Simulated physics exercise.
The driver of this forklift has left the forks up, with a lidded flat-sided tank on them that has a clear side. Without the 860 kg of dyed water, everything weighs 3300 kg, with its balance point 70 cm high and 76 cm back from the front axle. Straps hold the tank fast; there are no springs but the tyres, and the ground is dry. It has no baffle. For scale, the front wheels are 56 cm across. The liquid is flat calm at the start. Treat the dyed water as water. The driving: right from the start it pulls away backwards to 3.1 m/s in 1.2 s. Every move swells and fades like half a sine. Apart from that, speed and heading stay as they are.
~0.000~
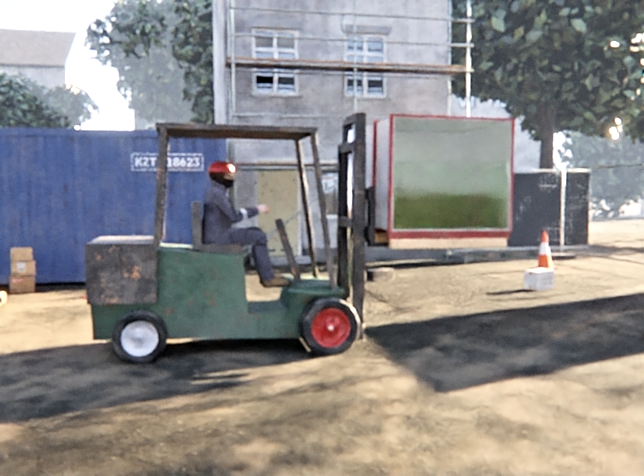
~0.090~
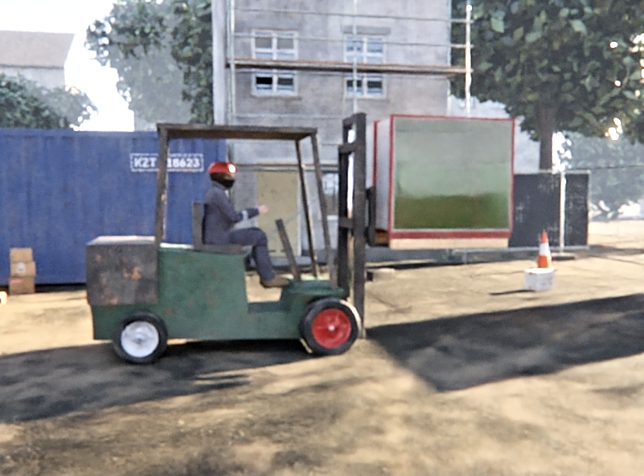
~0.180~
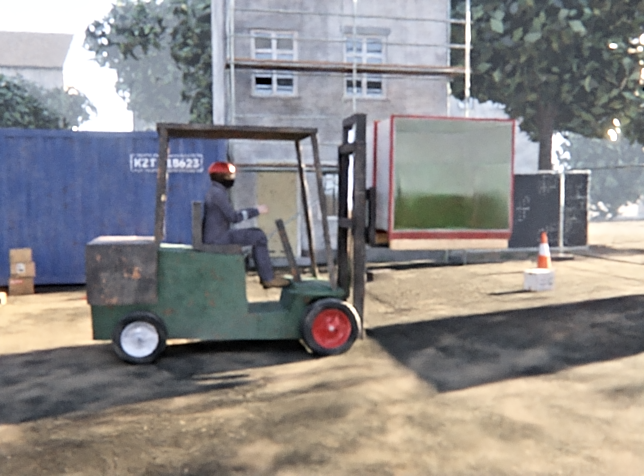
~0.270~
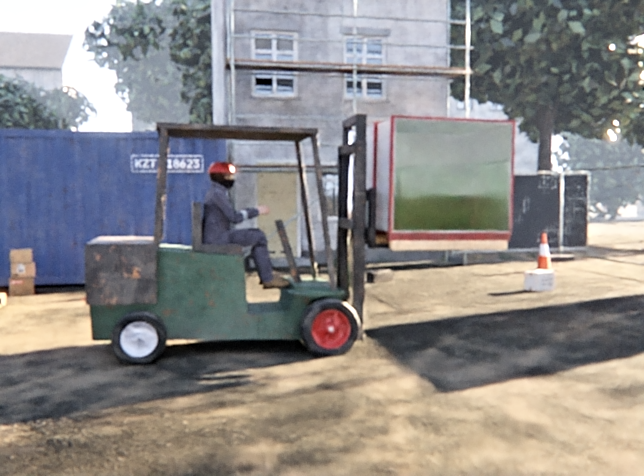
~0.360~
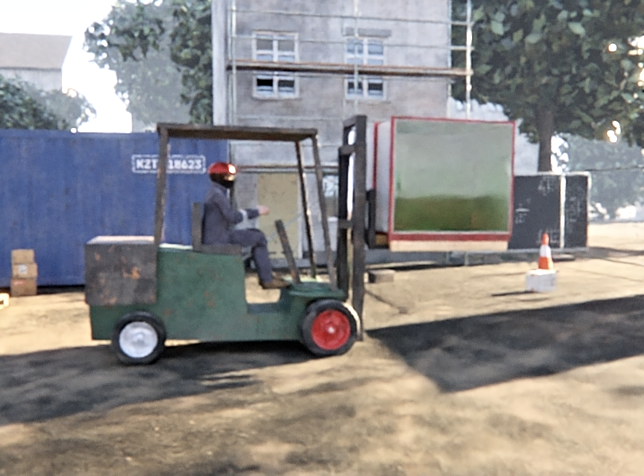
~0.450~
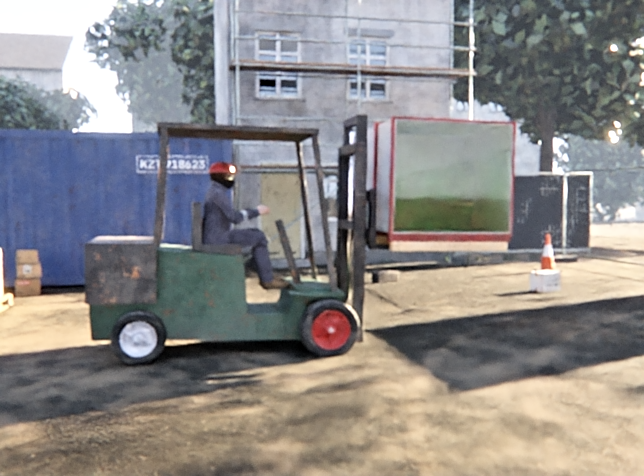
In a sunlit dirt yard beside a blue container and a scaffolded building, a helmeted driver sits on a green forklift holding a red-framed tank of greenish water raised. The water lies level at first, then tilts slightly, rising toward the right, while the forklift stays upright and barely shifts.
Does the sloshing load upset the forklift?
In the end it rocks up and comes down again.
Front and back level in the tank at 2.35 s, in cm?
About 102 cm in front and 54 cm behind.
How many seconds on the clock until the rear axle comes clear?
Around 0.65 s.
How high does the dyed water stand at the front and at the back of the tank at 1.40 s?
Front 64 cm, back 66 cm.
By 0.65 s the lean is 1° nose down, the rear 2 cm in the air; the liquid stands 41 cm at the back and 89 cm at the front.
By 1.20 s the lean is 4° nose down, the rear 11 cm in the air; the liquid stands 46 cm at the back and 78 cm at the front.
By 1.40 s the lean is 3° nose down, the rear 10 cm in the air; the liquid stands 67 cm at the back and 64 cm at the front.
By 2.35 s the lean is 0°, wheels down; the liquid stands 54 cm at the back and 102 cm at the front.
By 4.18 s all wheels are down again; the highest lift was 11 cm and the largest lean 4°.
